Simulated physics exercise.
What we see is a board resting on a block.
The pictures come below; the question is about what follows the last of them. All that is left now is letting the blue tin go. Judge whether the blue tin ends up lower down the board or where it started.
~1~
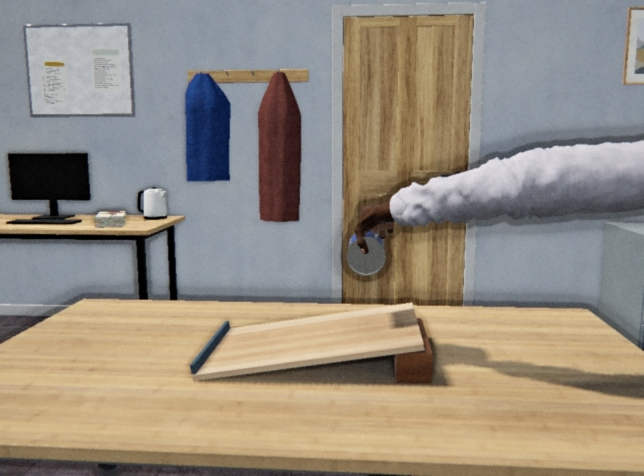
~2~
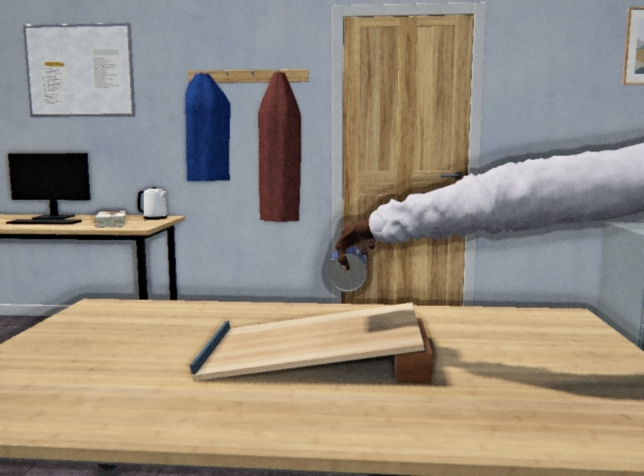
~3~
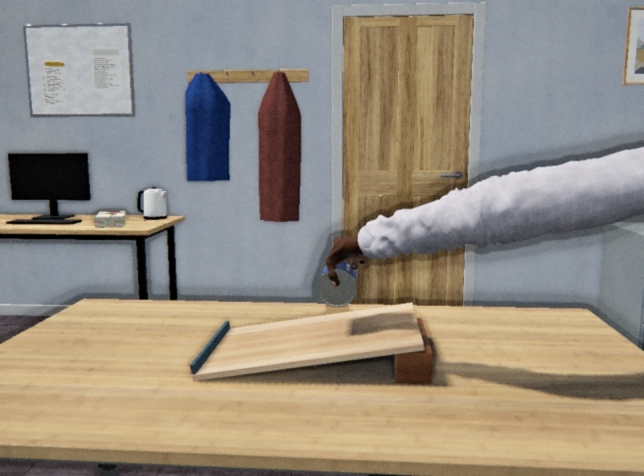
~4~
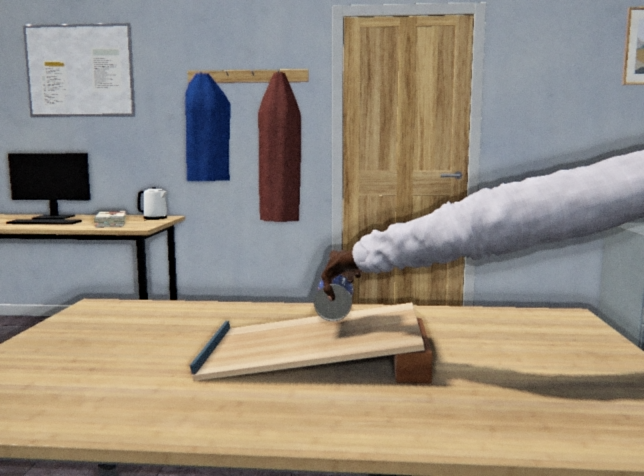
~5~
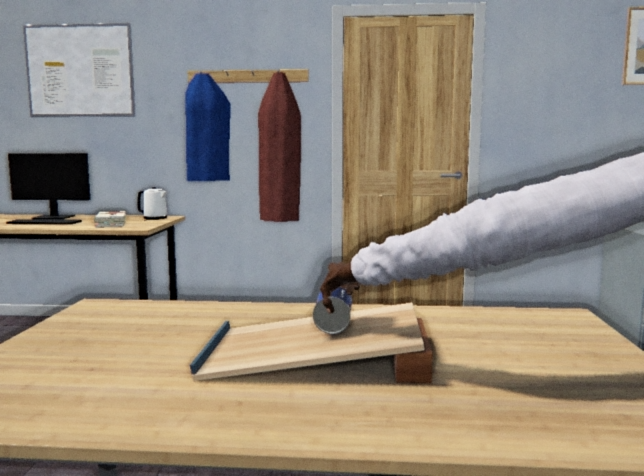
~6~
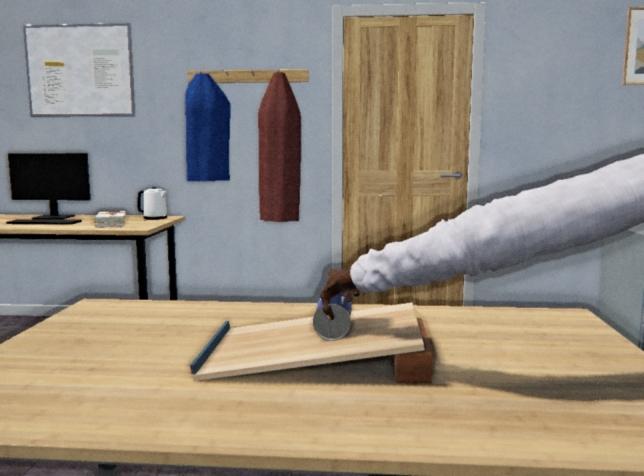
It ends up lower down.
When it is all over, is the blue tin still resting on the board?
Blue tin - still on top.
Then, 0.50 s later than the last frame, blue tin moved about its own width near (298, 320).
Then, 0.70 s later than the last frame, blue tin moved well along near (256, 326).
Then, 1.10 s later than the last frame, blue tin moved well along near (233, 329).
When it is over, moved from the start, blue tin. End places, in pixels of the last picture, blue tin near (227, 330). The blue tin goes downhill.
